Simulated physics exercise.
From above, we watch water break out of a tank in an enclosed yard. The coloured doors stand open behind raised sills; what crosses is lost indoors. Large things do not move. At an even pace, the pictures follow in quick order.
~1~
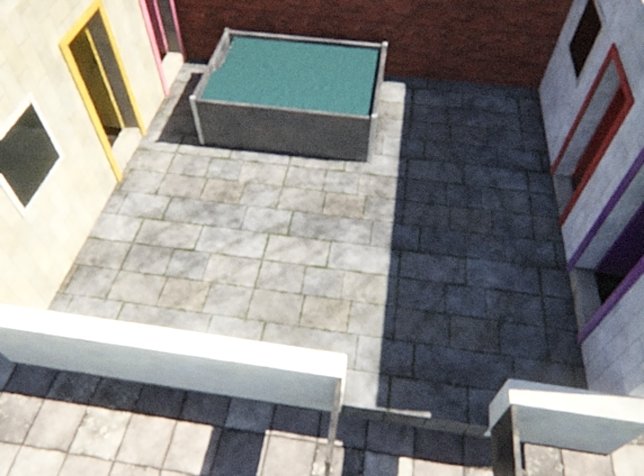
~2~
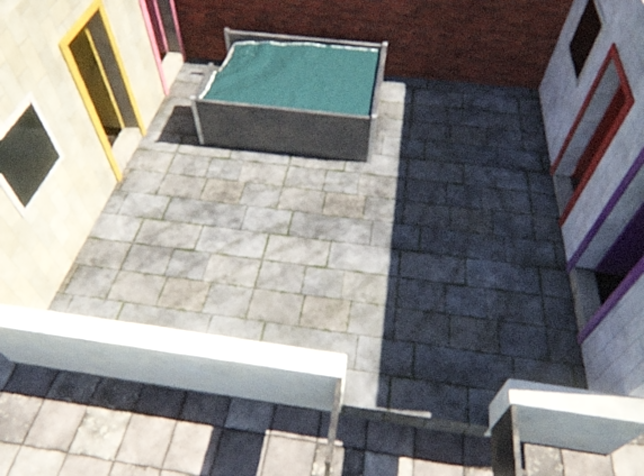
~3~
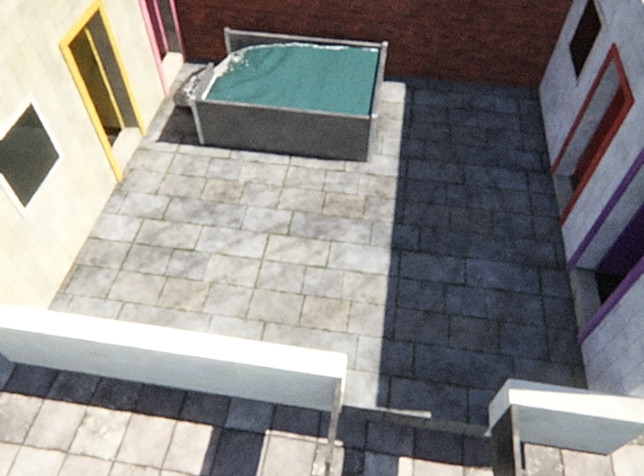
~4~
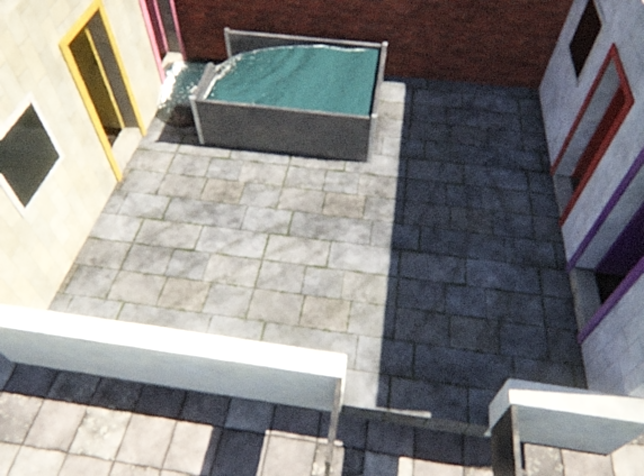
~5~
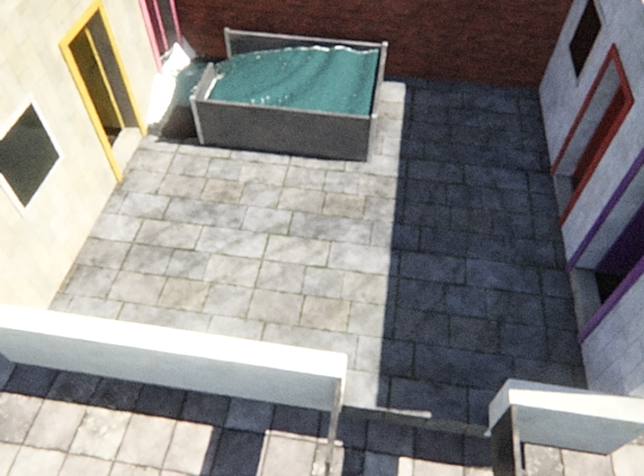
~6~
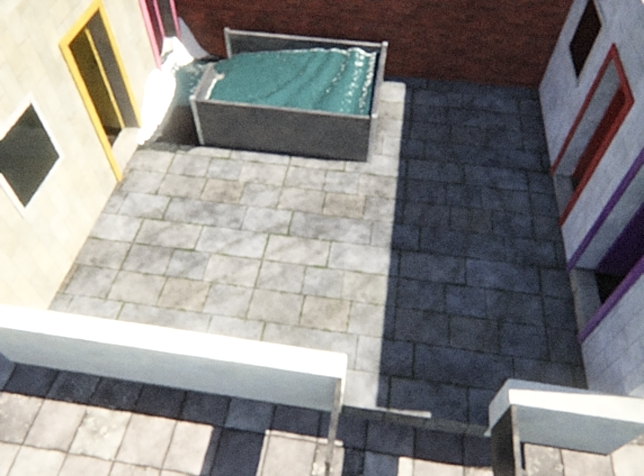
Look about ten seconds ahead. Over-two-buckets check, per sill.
Result: The red door doesn't overshoot the mark there. The purple door doesn't overshoot the mark there. The pink door overshoots the mark there. The yellow door doesn't overshoot the mark there.
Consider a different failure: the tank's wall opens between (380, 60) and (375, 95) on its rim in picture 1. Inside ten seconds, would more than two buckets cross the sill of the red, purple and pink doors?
Lab note: Red above the mark, purple below the mark, pink below the mark.
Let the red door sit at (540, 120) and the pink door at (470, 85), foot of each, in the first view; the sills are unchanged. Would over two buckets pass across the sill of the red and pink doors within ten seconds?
I'd say the red door overflows, while the pink door falls short.
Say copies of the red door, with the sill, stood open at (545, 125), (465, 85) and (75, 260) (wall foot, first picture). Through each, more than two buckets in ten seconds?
Log: Door one is above the limit; door two is below the limit; door three is above the limit.
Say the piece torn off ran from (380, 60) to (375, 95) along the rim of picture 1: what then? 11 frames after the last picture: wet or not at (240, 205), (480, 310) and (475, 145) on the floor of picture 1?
Log: Point 1 unreached; point 2 unreached; point 3 inundated.
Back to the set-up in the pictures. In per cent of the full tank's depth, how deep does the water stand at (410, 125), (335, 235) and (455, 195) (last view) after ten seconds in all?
About 2, 4 and 6 per cent.
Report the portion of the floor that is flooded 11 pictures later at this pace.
About 30 percent.
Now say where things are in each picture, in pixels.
The open tank at (294, 75) is whole and still, in the first frame.
Water pours out at (226, 79) and has run to a hidden place, in the second frame.
Water pours out at (226, 79) and has run to (179, 97), in the third frame.
Water pours out at (226, 80) and has run to (157, 111), in the fourth frame.
The front is at (147, 130), out from the gap at (226, 80), in the fifth frame.
The front is at (138, 147), out from the gap at (226, 79), in the sixth frame.
A moment on, water covers 15 % of the floor; the red door not reached, the purple door not reached, the pink door far over two buckets in, the yellow door wet at the sill, nothing in.
Next, water covers 30 % of the floor; the red door not reached, the purple door not reached, the pink door far over two buckets in, the yellow door wet at the sill, nothing in.
Then, water covers 45 % of the floor; the red door not reached, the purple door not reached, the pink door far over two buckets in, the yellow door wet at the sill, nothing in.
Later, water covers 75 % of the floor; the red door wet at the sill, nothing in, the purple door wet at the sill, nothing in, the pink door far over two buckets in, the yellow door wet at the sill, nothing in.
In the end, water covers 95 % of the floor; the red door wet at the sill, nothing in, the purple door wet at the sill, nothing in, the pink door far over two buckets in, the yellow door wet at the sill, nothing in.
